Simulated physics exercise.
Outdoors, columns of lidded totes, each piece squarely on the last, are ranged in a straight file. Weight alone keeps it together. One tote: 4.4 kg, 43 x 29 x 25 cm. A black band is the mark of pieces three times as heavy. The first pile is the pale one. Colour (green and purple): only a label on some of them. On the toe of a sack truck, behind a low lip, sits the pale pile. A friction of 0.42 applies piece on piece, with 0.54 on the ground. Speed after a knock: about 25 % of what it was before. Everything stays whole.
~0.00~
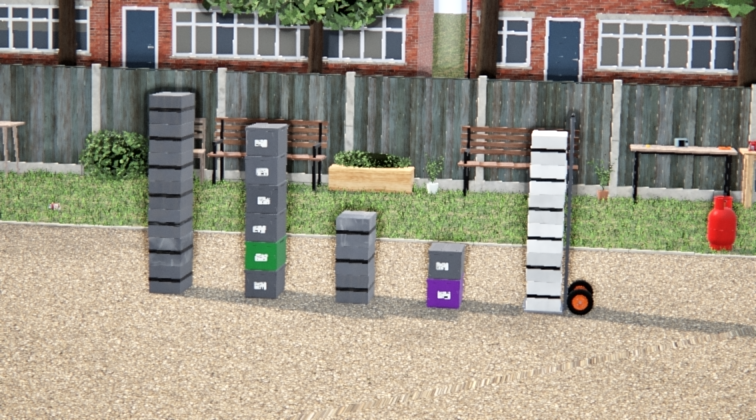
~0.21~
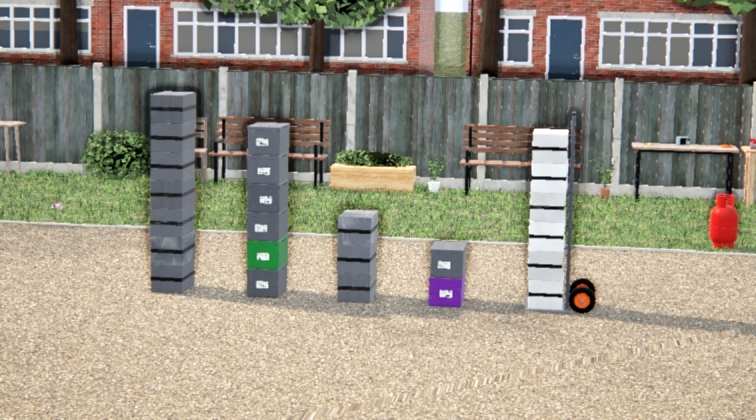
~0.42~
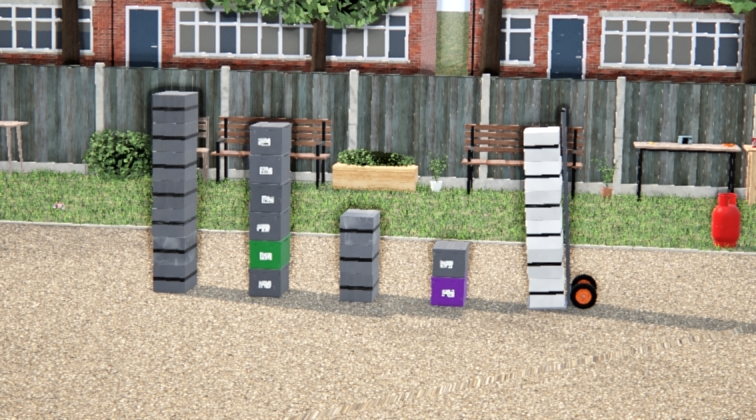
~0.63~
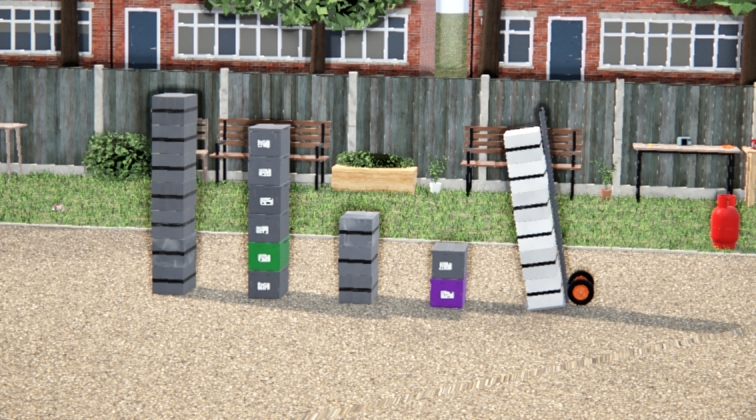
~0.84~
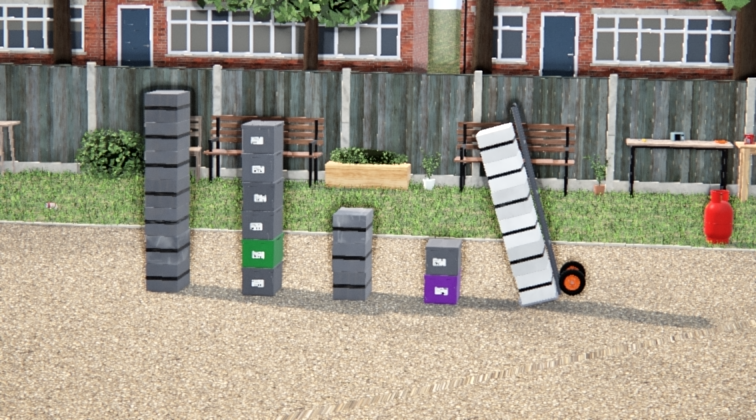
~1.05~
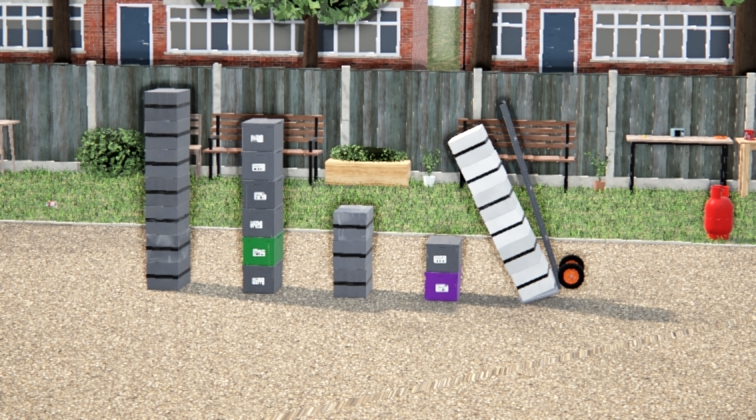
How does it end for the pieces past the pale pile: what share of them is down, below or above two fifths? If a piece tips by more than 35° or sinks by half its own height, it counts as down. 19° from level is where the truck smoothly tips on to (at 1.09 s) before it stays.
The share down is below two fifths.
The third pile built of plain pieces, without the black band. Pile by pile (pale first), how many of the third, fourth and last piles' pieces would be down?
Then the third pile would have 1 down, the fourth 0, and the last 0.
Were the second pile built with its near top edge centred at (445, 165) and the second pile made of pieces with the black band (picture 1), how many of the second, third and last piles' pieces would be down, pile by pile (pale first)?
Counts down - second: 4; third: 2; last: 0.
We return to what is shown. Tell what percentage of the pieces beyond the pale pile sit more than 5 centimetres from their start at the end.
I get 20 %.
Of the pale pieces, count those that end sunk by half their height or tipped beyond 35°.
6 of the pale pieces.
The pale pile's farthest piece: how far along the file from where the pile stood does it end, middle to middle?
180 cm.
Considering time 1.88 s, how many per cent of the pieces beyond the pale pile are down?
5 percent by then.
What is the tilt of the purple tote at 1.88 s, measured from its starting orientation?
Some 25 degrees.
By 1.22 s, 6 of the pale pile down; none of the 18 other totes down.
By 1.50 s, 6 of the pale pile down; none of the 18 other totes down, 2 disturbed.
By 1.88 s, 6 of the pale pile down; 1 of the 18 other totes down; purple tote tilted 26°.
When it is over (2.7 s), 6 of the pale pile down; 2 of the 18 other totes down; purple tote tilted 29°; green tote moved 21 mm. That is 11 per cent. In pixels of the last frame, middles, purple tote near (433, 276), green tote near (261, 248).
